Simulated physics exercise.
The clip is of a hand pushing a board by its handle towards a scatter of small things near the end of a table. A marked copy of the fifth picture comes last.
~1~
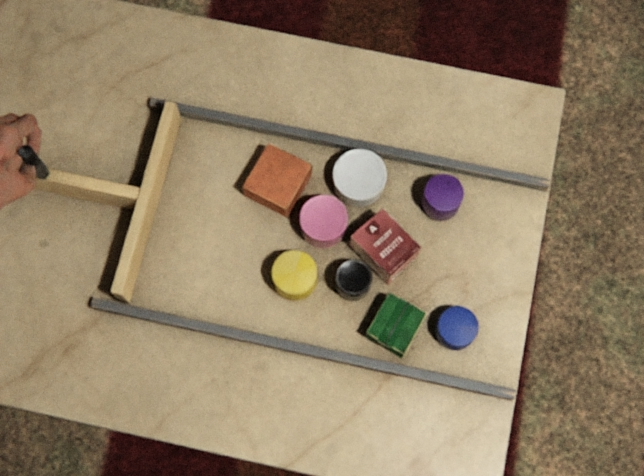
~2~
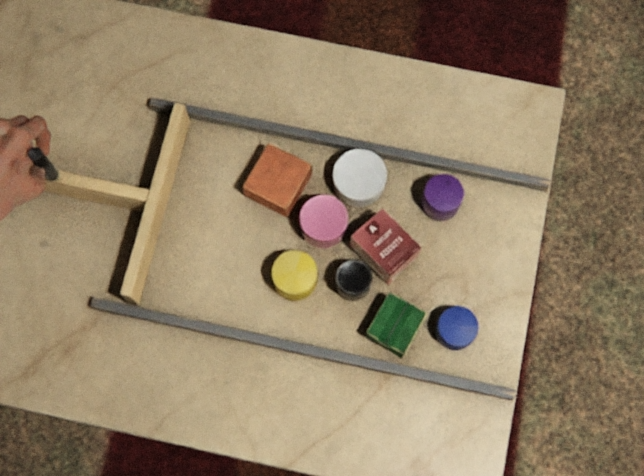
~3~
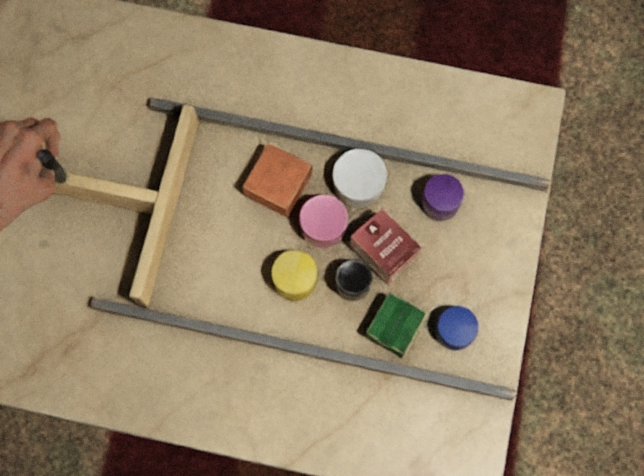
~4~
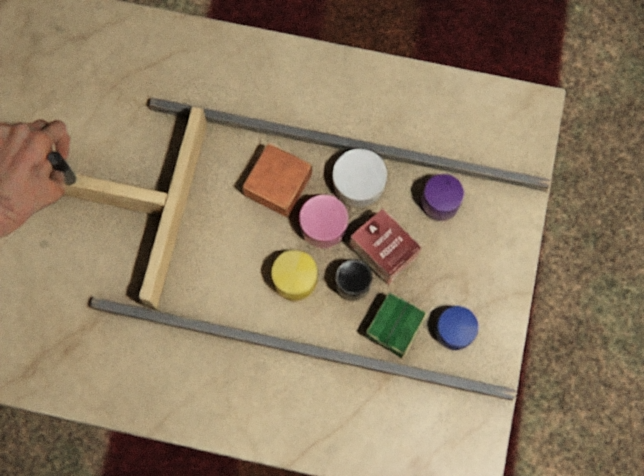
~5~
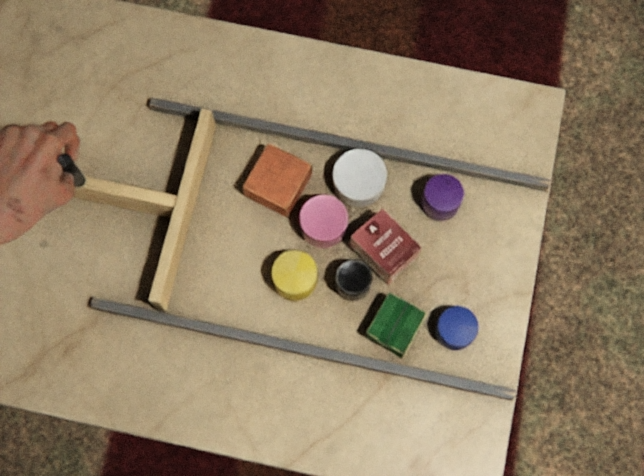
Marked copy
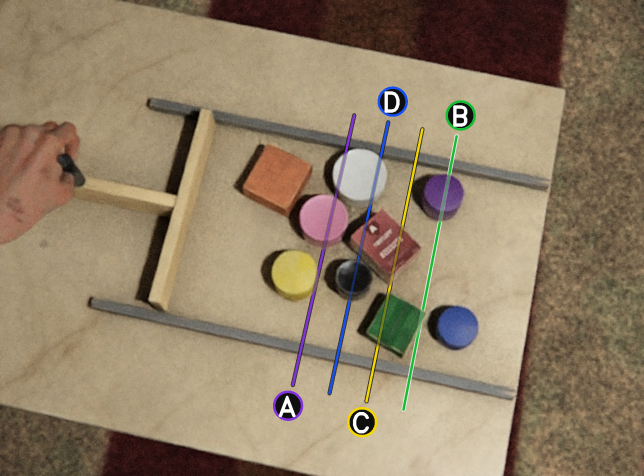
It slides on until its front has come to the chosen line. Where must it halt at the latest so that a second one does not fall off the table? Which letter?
B.
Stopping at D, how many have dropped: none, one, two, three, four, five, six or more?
In all, none.
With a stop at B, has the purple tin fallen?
Yes.
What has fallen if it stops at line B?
The purple tin.
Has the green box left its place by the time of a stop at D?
Yes.
On the marked copy, A at (325, 245); B at (431, 267); C at (396, 260); D at (360, 252).
Following B. Soon after the start, board (270, 221); red packet (393, 254); white jar (369, 180).
Later, board (359, 240); purple tin (499, 214); white jar (455, 197).
In the end, board (430, 255); purple tin over the edge; white jar (523, 209); one fallen.
As for the rest, A is within the limit but short; C is within the limit but short; D is within the limit but short.
